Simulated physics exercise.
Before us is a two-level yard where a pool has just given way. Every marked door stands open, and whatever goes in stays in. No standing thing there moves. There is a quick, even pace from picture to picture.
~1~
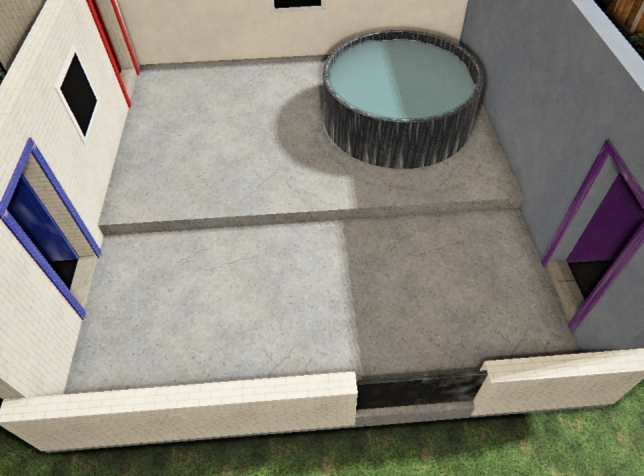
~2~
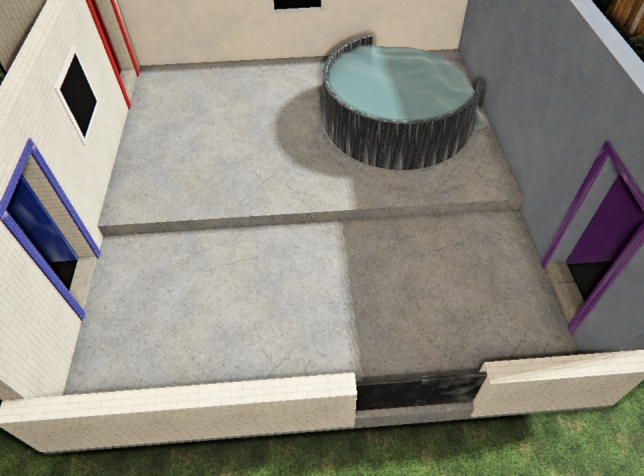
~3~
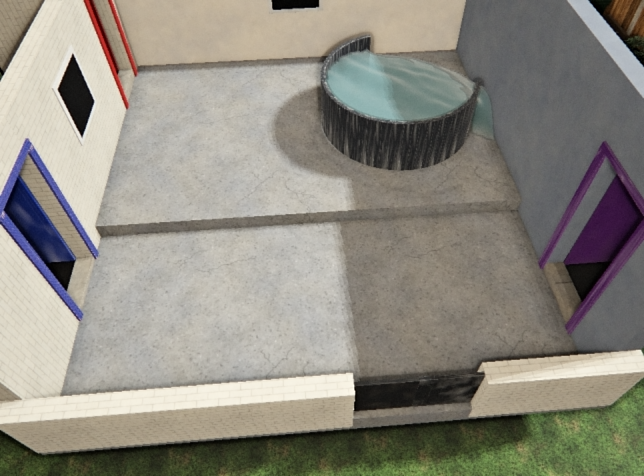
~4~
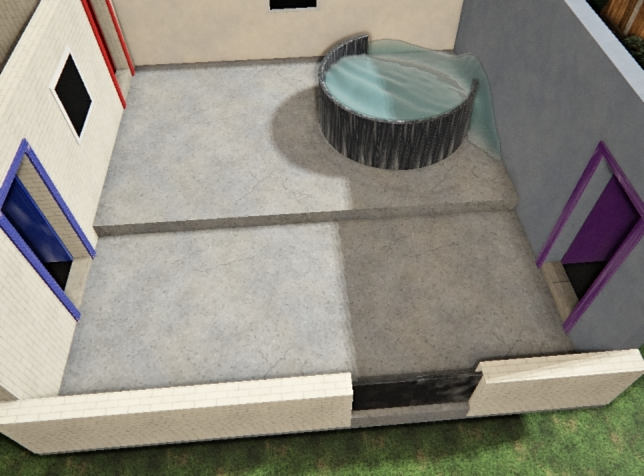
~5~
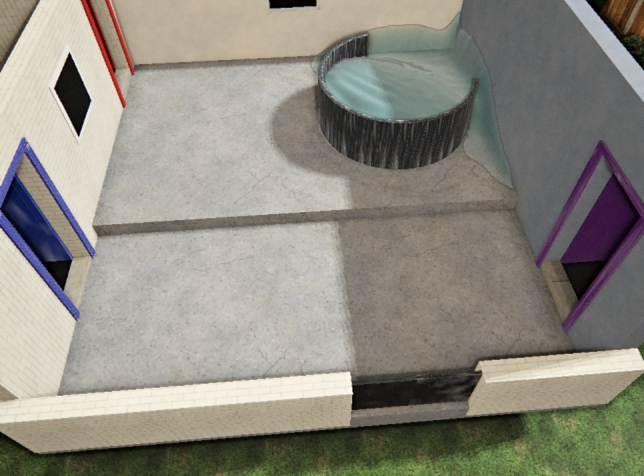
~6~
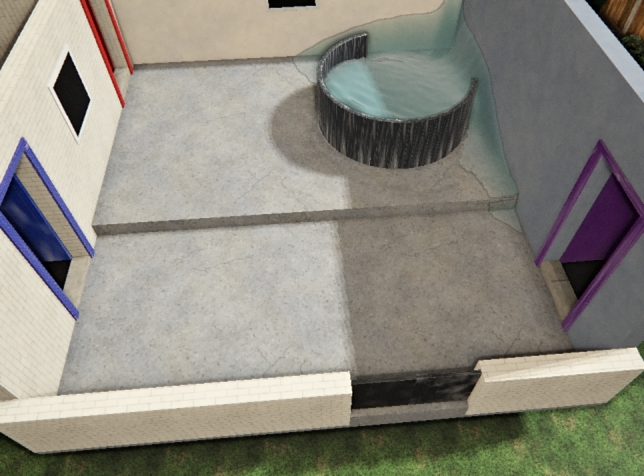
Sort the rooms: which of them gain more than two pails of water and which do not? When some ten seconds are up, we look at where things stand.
The red door gains more; the purple door gains no more; the blue door gains no more.
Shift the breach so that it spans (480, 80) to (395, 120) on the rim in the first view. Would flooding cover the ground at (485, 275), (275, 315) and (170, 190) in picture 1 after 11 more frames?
So that's waterlogged for the first, left bare for the second and left bare for the third.
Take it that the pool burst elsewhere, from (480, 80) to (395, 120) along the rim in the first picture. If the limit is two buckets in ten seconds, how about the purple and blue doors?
Result - purple door: Crosses the threshold; blue door: Crosses the threshold.
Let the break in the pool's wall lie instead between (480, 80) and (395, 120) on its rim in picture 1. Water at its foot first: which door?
I'd say the one in purple.
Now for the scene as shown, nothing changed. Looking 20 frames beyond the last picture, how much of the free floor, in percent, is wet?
Roughly 65 %.
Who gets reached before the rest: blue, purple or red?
Answer: The door marked purple.
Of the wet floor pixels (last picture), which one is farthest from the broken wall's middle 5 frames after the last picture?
My best guess is about (577, 363).
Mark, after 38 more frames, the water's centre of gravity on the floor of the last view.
Close to pixel (327, 148).
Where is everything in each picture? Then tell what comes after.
Still water in the round tank at (402, 76), in the first frame.
Water pours out on the round tank's far side and has run to a hidden place, in the second frame.
Water pours out on the round tank's far side and has run to a hidden place, in the third frame.
The front is at (499, 158), out from the gap on the round tank's far side, in the fourth frame.
The front is at (511, 183), out from the gap on the round tank's far side, in the fifth frame.
Water pours out on the round tank's far side and has run to (520, 228), in the sixth frame.
A moment on, water covers 25 % of the floor; the red door not reached, the purple door wet at the sill, nothing in, the blue door not reached.
Next, water covers 45 % of the floor; the red door not reached, the purple door wet at the sill, nothing in, the blue door not reached.
Then, water covers 65 % of the floor; the red door over two buckets in, the purple door wet at the sill, nothing in, the blue door not reached.
Later, water covers 90 % of the floor; the red door over two buckets in, the purple door wet at the sill, nothing in, the blue door wet at the sill, nothing in.
In the end, water covers 100 % of the floor; the red door over two buckets in, the purple door under two buckets in, the blue door under two buckets in.
